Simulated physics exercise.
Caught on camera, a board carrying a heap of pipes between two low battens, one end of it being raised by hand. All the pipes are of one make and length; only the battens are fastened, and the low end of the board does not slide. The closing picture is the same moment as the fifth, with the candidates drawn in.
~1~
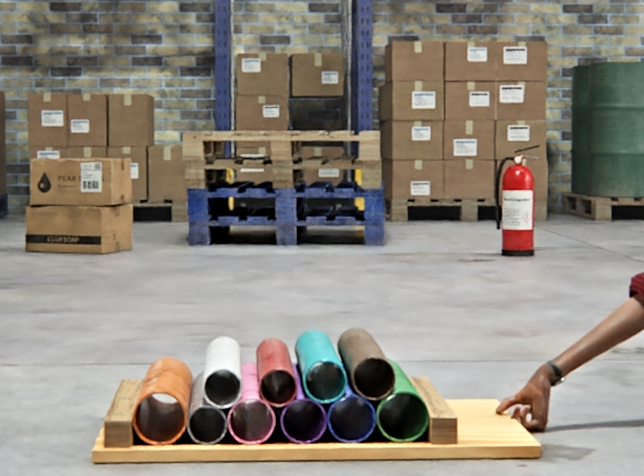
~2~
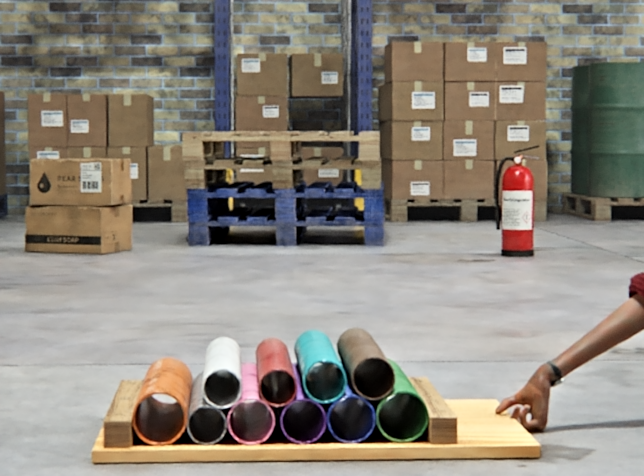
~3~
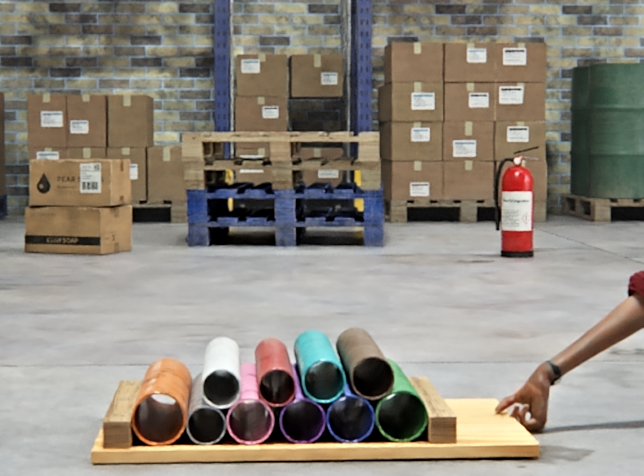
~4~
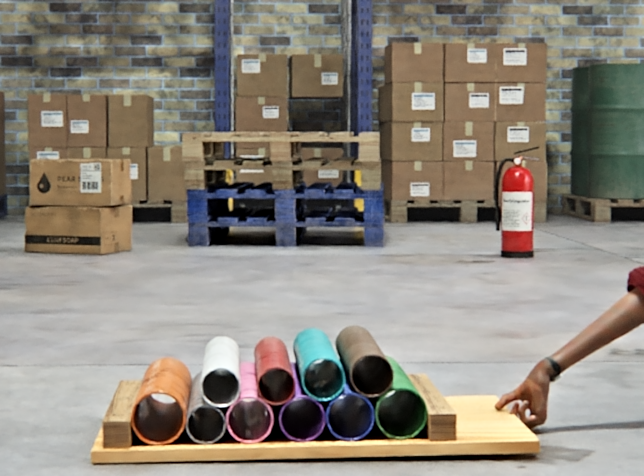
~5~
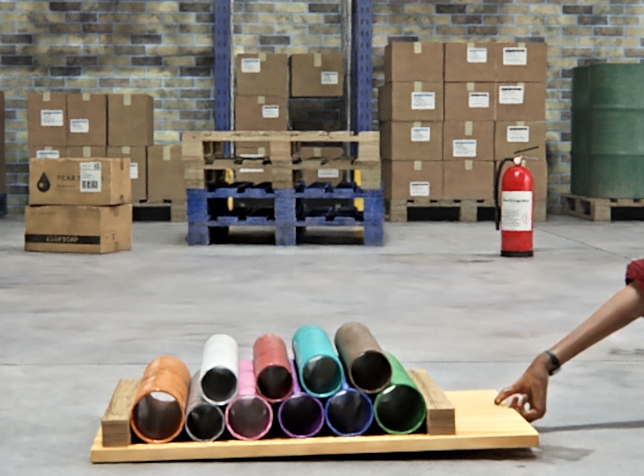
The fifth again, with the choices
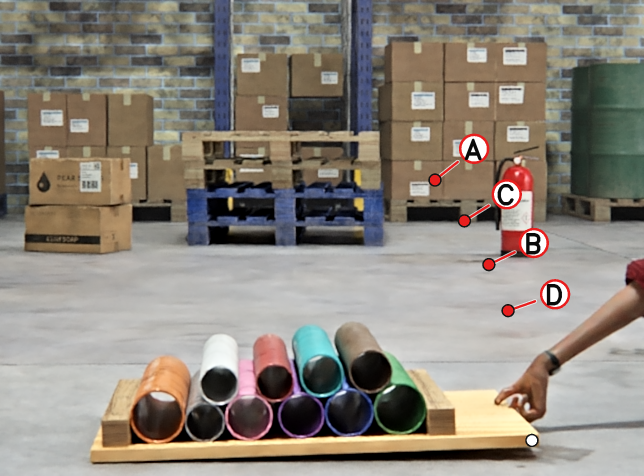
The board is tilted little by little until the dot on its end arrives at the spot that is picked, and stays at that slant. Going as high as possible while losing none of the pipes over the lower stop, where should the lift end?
B is the limit.
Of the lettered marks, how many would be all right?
Two of the four.
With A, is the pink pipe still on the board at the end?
Yes, with A.
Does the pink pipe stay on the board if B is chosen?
Yes.
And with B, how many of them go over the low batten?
It comes to none.
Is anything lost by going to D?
No, at D.
On the marked copy, A at (435, 180); B at (489, 265); C at (464, 221); D at (508, 310); the white dot at (532, 440).
Taking B. A third of the way, board at 16°.
Two thirds of the way, board at 26°.
When it is over, board at 26°, none over the low batten.
As for the rest, A four over the low batten (white, brown, red, turquoise); C four over the low batten (white, brown, red, turquoise); D none over the low batten.
